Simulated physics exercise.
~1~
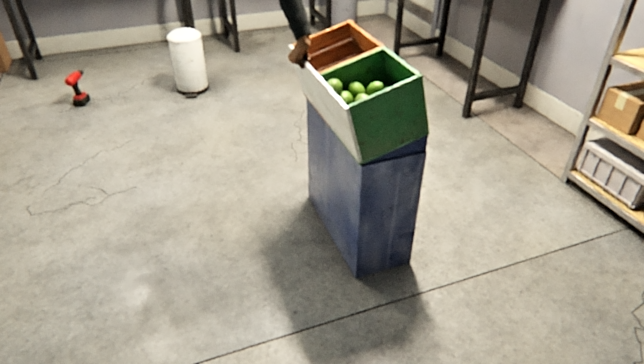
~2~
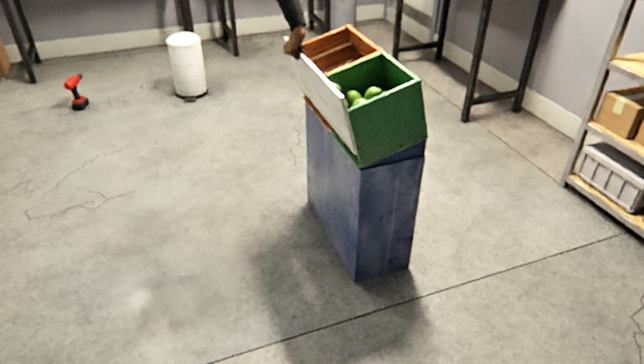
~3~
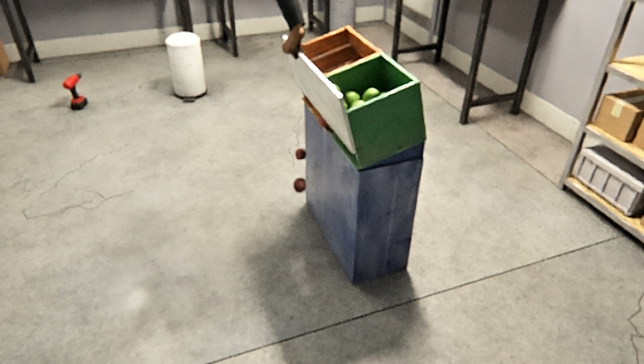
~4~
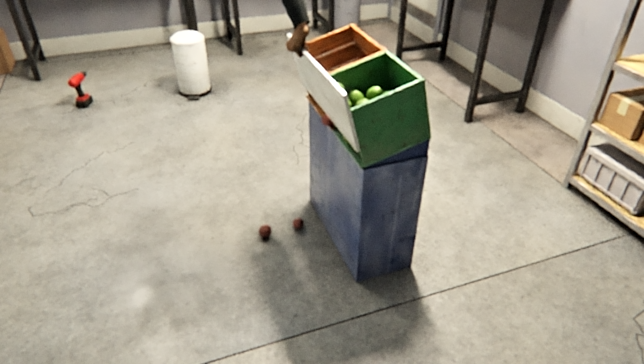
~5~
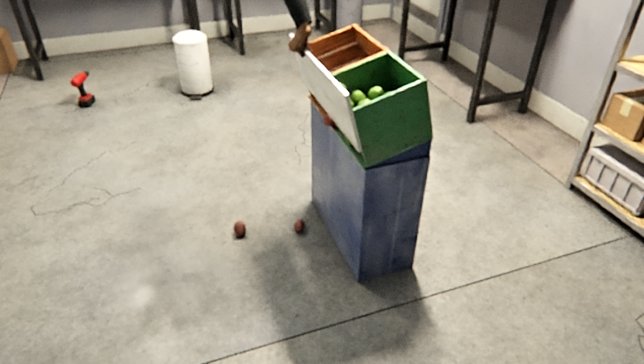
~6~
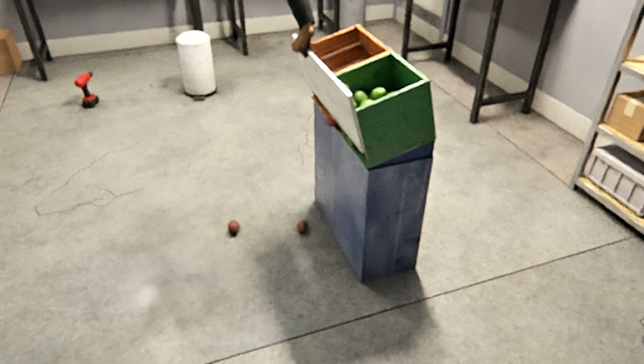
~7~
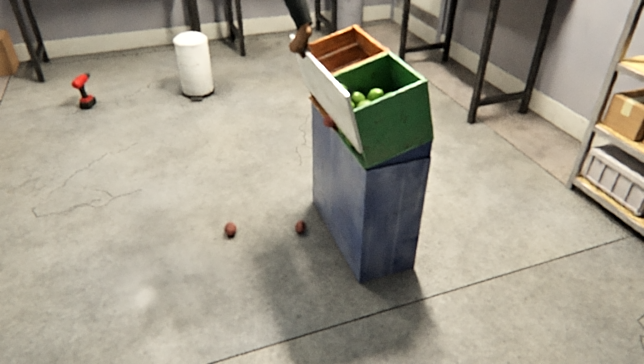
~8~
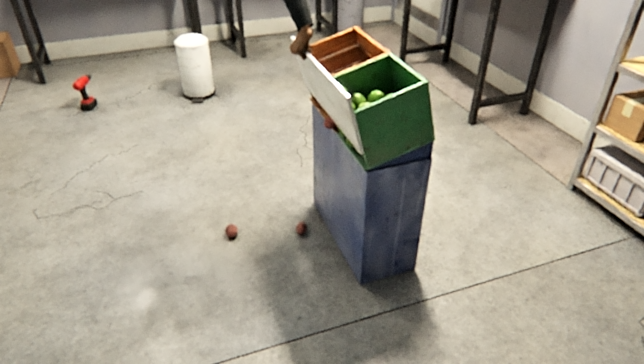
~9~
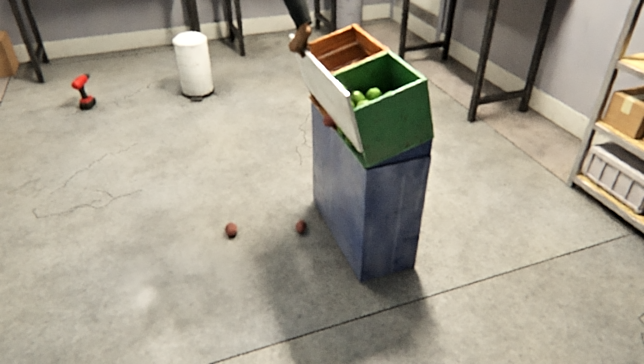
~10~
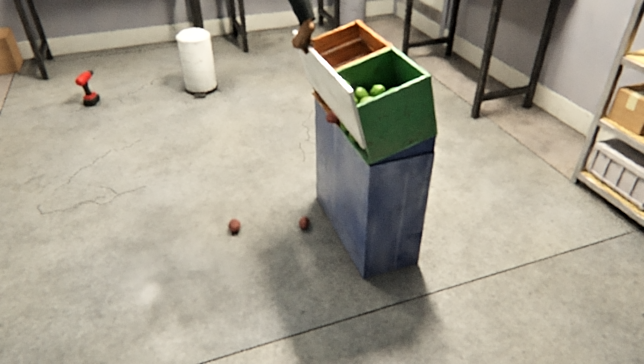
A hand lifts the gate slightly, and two red potatoes drop to the floor and settle.
